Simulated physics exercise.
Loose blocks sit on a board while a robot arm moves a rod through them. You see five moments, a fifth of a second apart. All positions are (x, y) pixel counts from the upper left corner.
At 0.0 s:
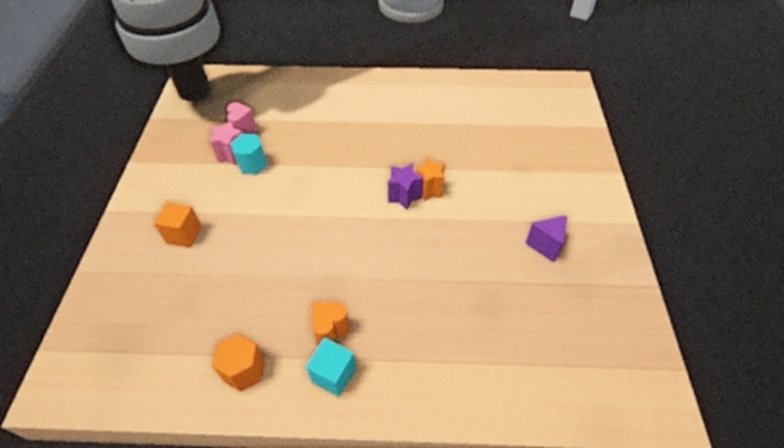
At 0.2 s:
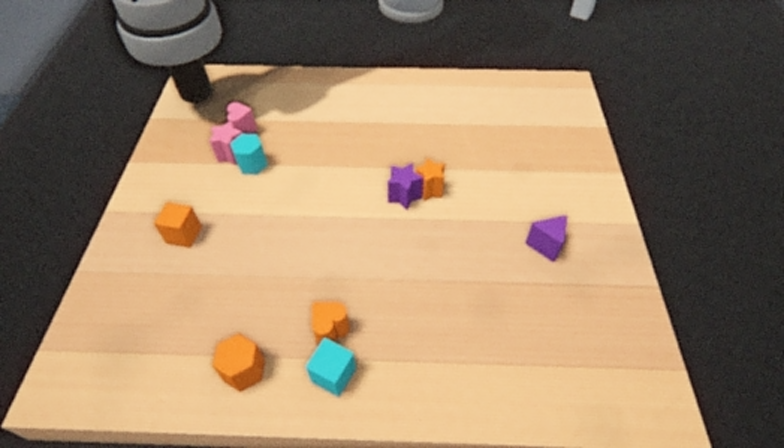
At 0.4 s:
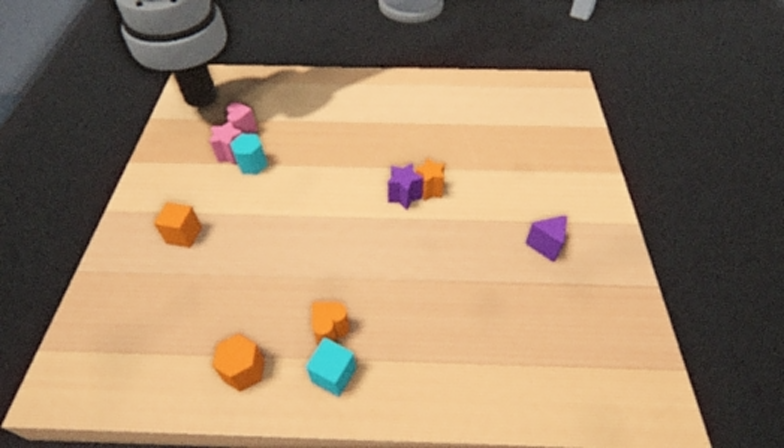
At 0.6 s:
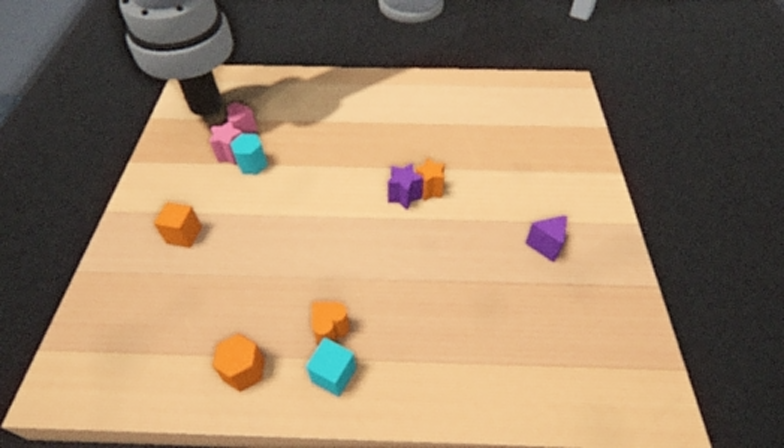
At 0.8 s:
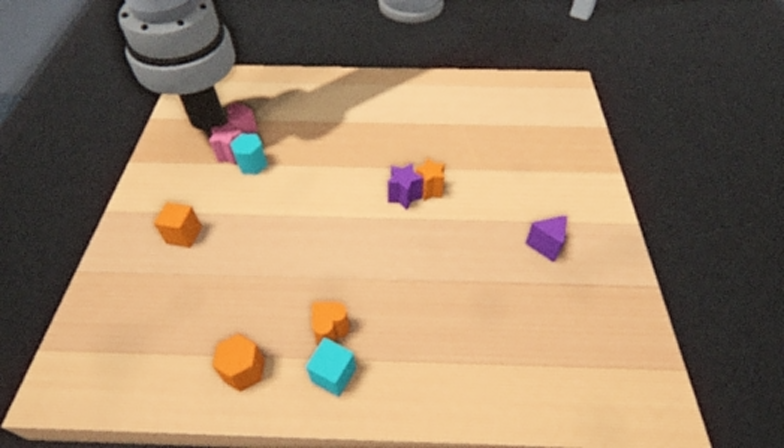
A robot arm lowers its dark rod slightly toward the pink blocks, which barely move.
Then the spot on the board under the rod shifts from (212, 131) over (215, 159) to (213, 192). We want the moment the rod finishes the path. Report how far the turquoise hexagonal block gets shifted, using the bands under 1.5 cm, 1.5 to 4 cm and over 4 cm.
It will move between 1.5 and 4 cm.
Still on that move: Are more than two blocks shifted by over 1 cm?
I believe not.
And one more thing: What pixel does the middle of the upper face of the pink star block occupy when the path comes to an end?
The spot you're after is about (237, 165) in the image.
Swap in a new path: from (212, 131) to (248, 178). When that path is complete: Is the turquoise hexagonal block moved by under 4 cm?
The answer is no.
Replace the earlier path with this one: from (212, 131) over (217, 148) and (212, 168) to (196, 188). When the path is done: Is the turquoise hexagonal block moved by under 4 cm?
My answer is yes.
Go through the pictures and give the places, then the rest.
In the first frame, lower end of the rod at (195, 92), tops of blocks, pink star block at (224, 132), pink heart block at (237, 110), turquoise hexagonal block at (246, 143).
In the second frame, rod at (197, 94), blocks as before.
In the third frame, rod at (201, 98), blocks as before.
In the fourth frame, rod at (206, 106), blocks as before.
In the fifth frame, rod at (208, 120), pink star block at (224, 132), pink heart block at (237, 110), turquoise hexagonal block at (246, 143).
The first path, step by step. One third of the way, rod at (210, 139); pink star block at (228, 141), turned 15° anticlockwise; turquoise hexagonal block at (254, 147), turned 20° anticlockwise.
Two thirds of the way, rod at (210, 159); pink star block at (233, 156), turned 45° anticlockwise; turquoise hexagonal block at (262, 150), turned 50° anticlockwise.
At the end, rod at (208, 181); pink star block at (237, 165), turned 75° anticlockwise; pink heart block not moved; turquoise hexagonal block at (264, 151), turned 60° anticlockwise.
